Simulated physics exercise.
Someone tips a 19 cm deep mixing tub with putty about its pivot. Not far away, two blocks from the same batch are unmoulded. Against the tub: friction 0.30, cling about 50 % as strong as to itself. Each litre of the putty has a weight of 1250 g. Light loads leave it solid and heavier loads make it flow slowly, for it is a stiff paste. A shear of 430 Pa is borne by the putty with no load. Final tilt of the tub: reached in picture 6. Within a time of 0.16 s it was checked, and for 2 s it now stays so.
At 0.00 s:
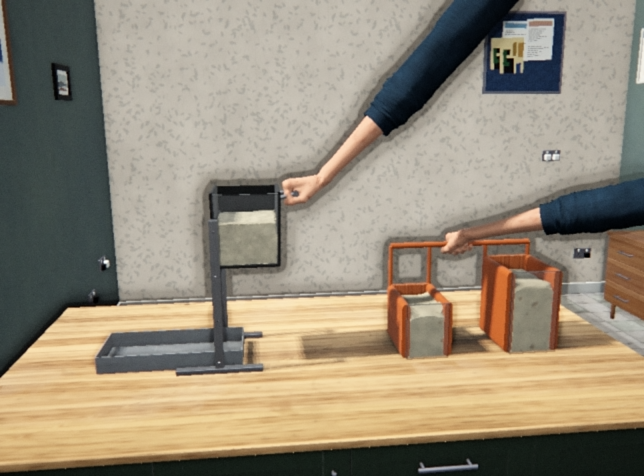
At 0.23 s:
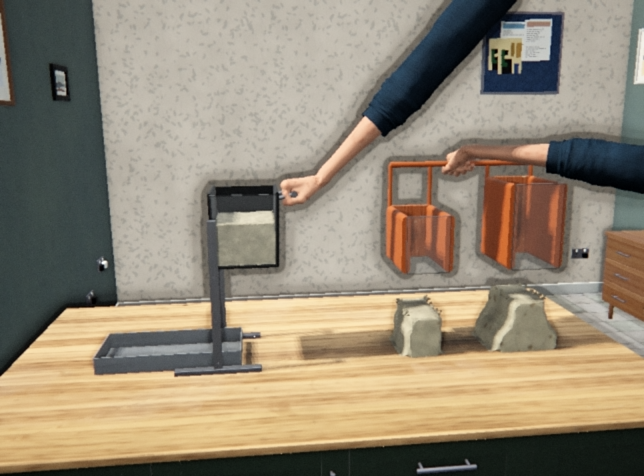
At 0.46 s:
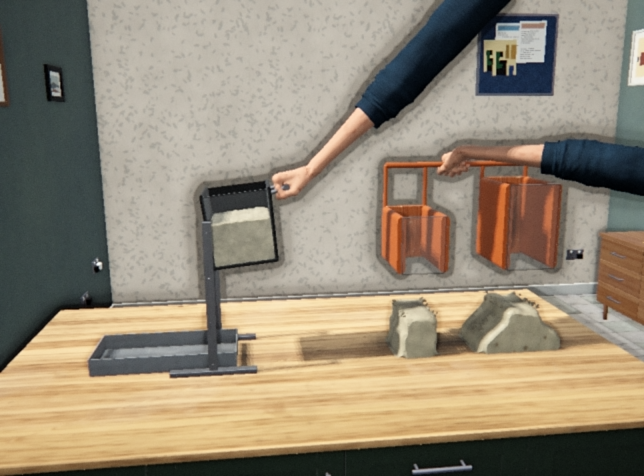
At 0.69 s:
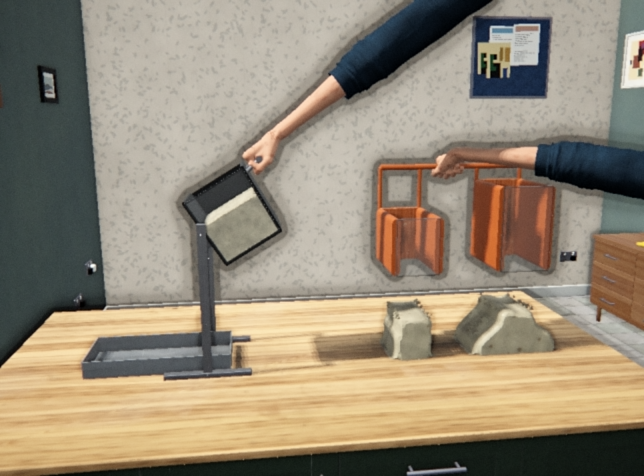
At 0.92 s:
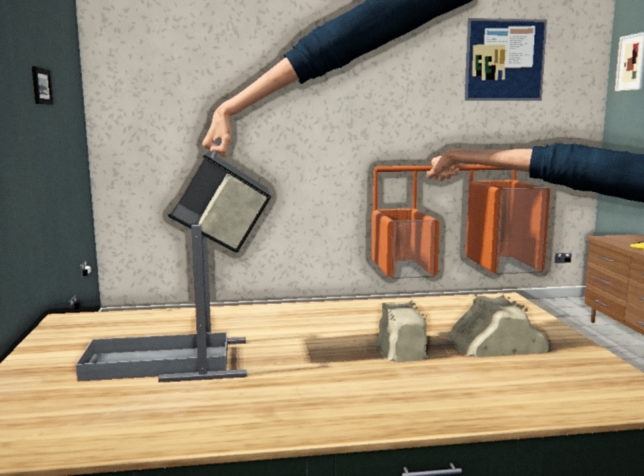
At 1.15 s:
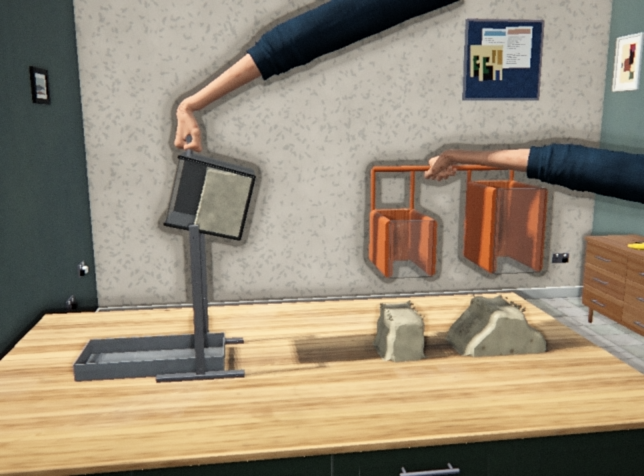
Orange moulds lift off two grey blocks, the right one slumps, and a hand tilts the tub.
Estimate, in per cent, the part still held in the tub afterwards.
The part still in the tub is about 100 %.
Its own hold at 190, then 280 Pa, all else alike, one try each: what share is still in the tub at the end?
First try roughly 100 per cent, second try roughly 100 per cent.
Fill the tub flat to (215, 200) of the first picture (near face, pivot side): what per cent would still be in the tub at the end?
I'd guess around 100 in a hundred.
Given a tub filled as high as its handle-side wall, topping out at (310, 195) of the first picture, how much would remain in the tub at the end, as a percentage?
Close to 100 per cent would still be in the tub.
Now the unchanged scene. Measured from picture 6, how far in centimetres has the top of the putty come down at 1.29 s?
Roughly 0 cm.
After 1.29 s, the tub is at 75 degrees and holds 100 %.
After 1.46 s, the tub is at 75 degrees and holds 100 %.
After 1.63 s, the tub is at 75 degrees and holds 100 %.
After 1.80 s, the tub is at 75 degrees and holds 100 %.
After 3.15 s, at the end, the tub is at 75 degrees and holds 100 %.
